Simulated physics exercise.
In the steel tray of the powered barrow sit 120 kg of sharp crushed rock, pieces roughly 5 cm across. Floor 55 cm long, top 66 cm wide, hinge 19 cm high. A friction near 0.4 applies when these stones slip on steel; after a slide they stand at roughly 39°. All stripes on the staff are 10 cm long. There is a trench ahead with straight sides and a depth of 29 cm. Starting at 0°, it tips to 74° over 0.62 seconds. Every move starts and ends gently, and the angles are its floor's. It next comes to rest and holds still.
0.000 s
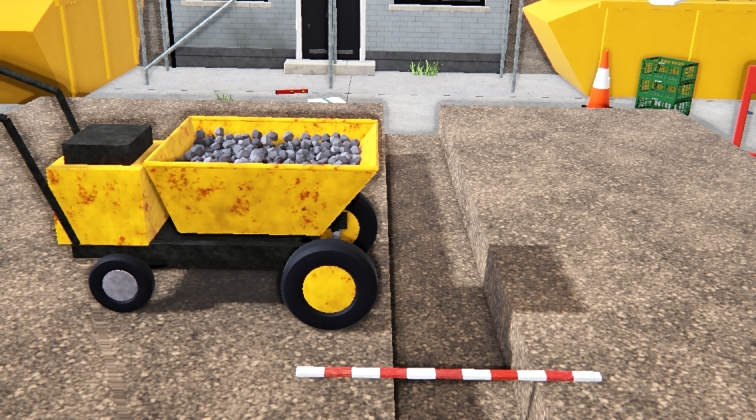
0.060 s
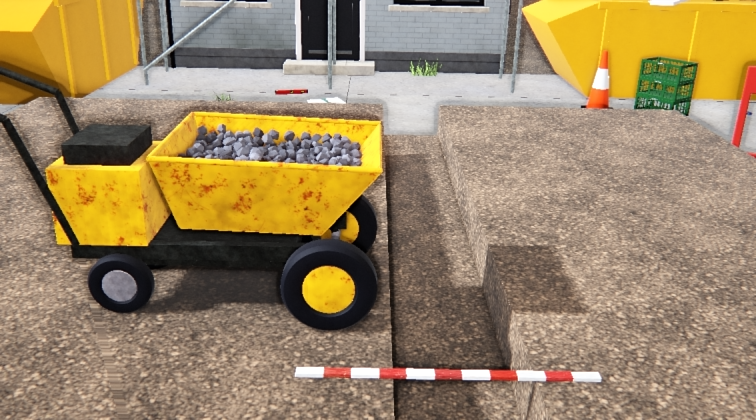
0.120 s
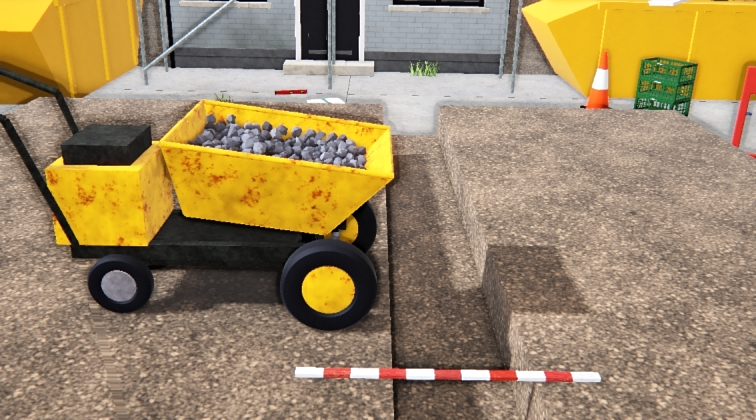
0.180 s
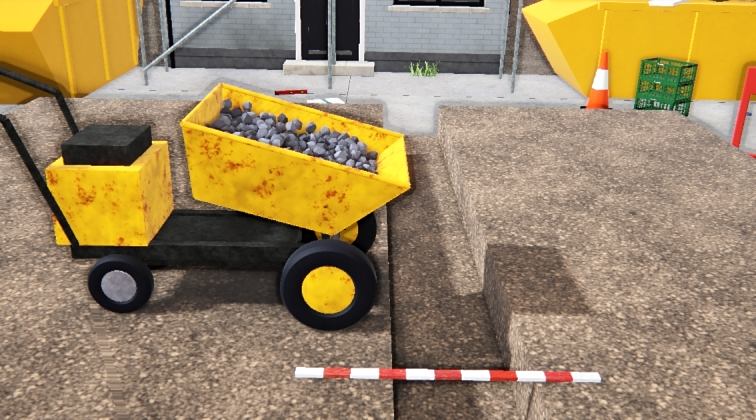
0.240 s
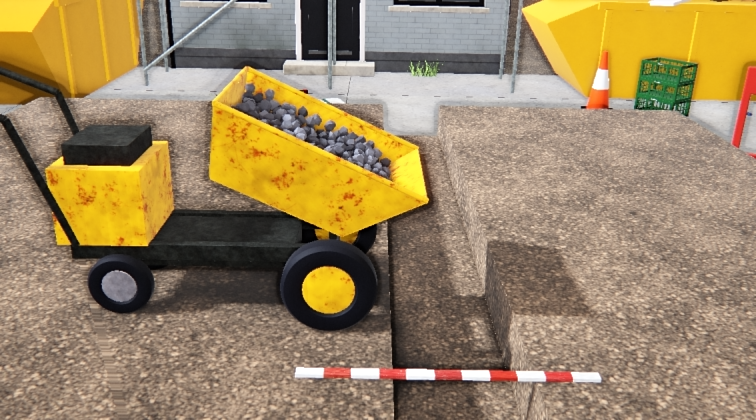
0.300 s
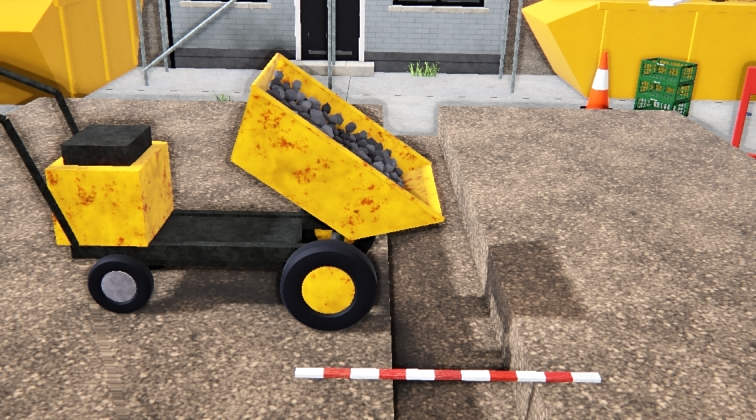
In this clip, a yellow, rust-marked tray full of grey stones on a wheeled barrow beside a trench starts level, then tilts steadily and steeply, its rear rising while its right-hand lip lowers over the trench.
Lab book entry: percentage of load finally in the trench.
Approx. 68 percent.
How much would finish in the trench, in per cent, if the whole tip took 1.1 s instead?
It would be near 85 percent.
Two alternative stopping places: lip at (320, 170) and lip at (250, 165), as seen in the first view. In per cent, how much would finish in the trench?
From the first spot near 100, from the second near 70 per cent.
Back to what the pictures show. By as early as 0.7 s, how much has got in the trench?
Some 20 per cent of the load by that point.
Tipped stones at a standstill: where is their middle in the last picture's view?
Roughly at pixel (486, 327).
After 0.5 s the floor is at 62°; 100 % in the tray; the foremost stones are at (439, 230).
After 0.7 s the floor is at 74°; 79 % in the tray, 18 % in the trench, 3 % past the trench; the foremost stones are at (525, 292).
After 1.1 s the floor is at 74°; 23 % in the tray, 44 % in the trench, 33 % past the trench; the foremost stones are at (663, 280).
After 3.0 s the floor is at 74°; 0 % in the tray, 68 % in the trench, 32 % past the trench; the foremost stones are at (746, 275).
